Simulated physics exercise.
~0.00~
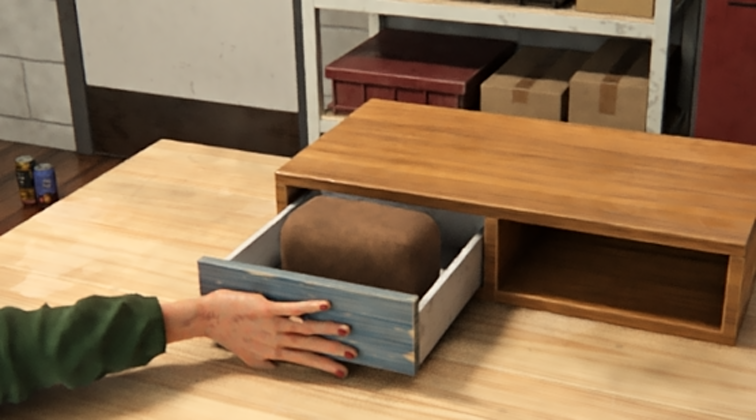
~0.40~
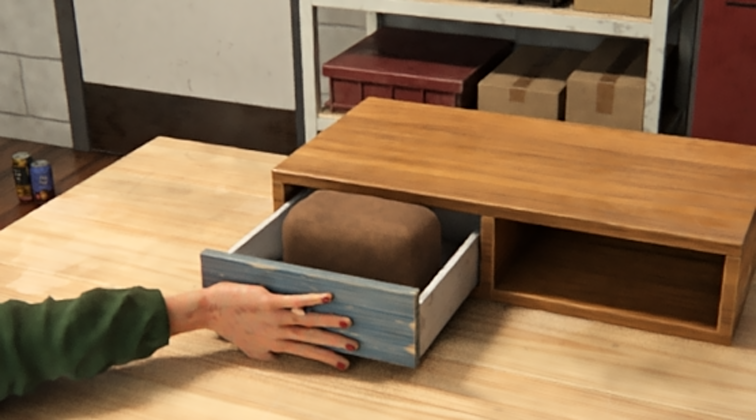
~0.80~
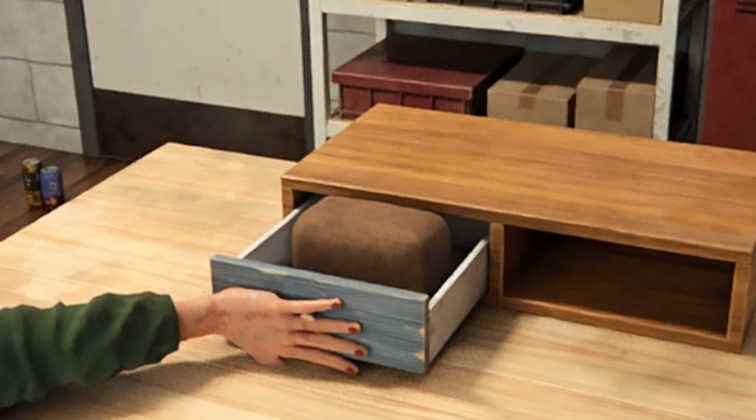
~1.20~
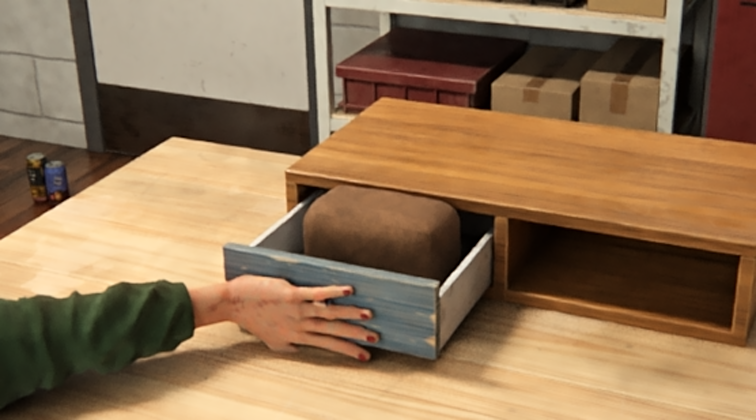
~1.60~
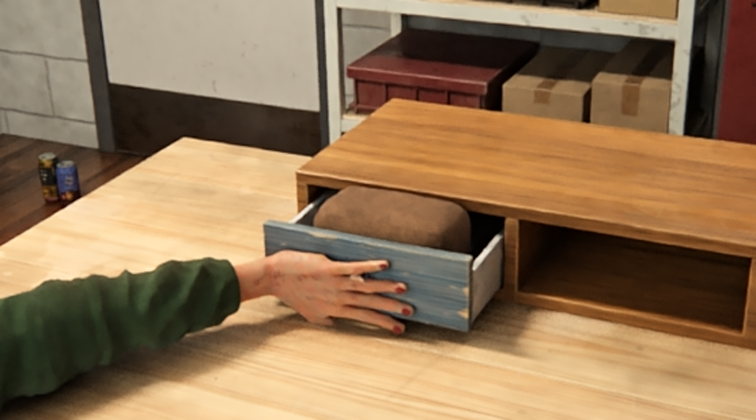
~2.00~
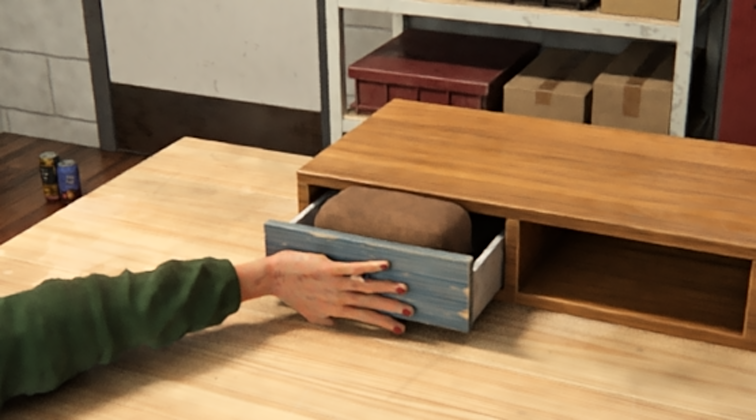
A blue-fronted drawer holding a rounded brown loaf-like block sticks out from the left side of a low wooden cabinet, beside an open, empty compartment on the right. The slightly swaying view looks down on a pale wooden table, with a dark red box and cardboard boxes on white shelving behind. A hand with red nails and a green sleeve reaches from the left and presses against the drawer front. It pushes the drawer inward, carrying the brown block partly beneath the cabinet top. The drawer then stops, jammed partly open, with the hand still against it.
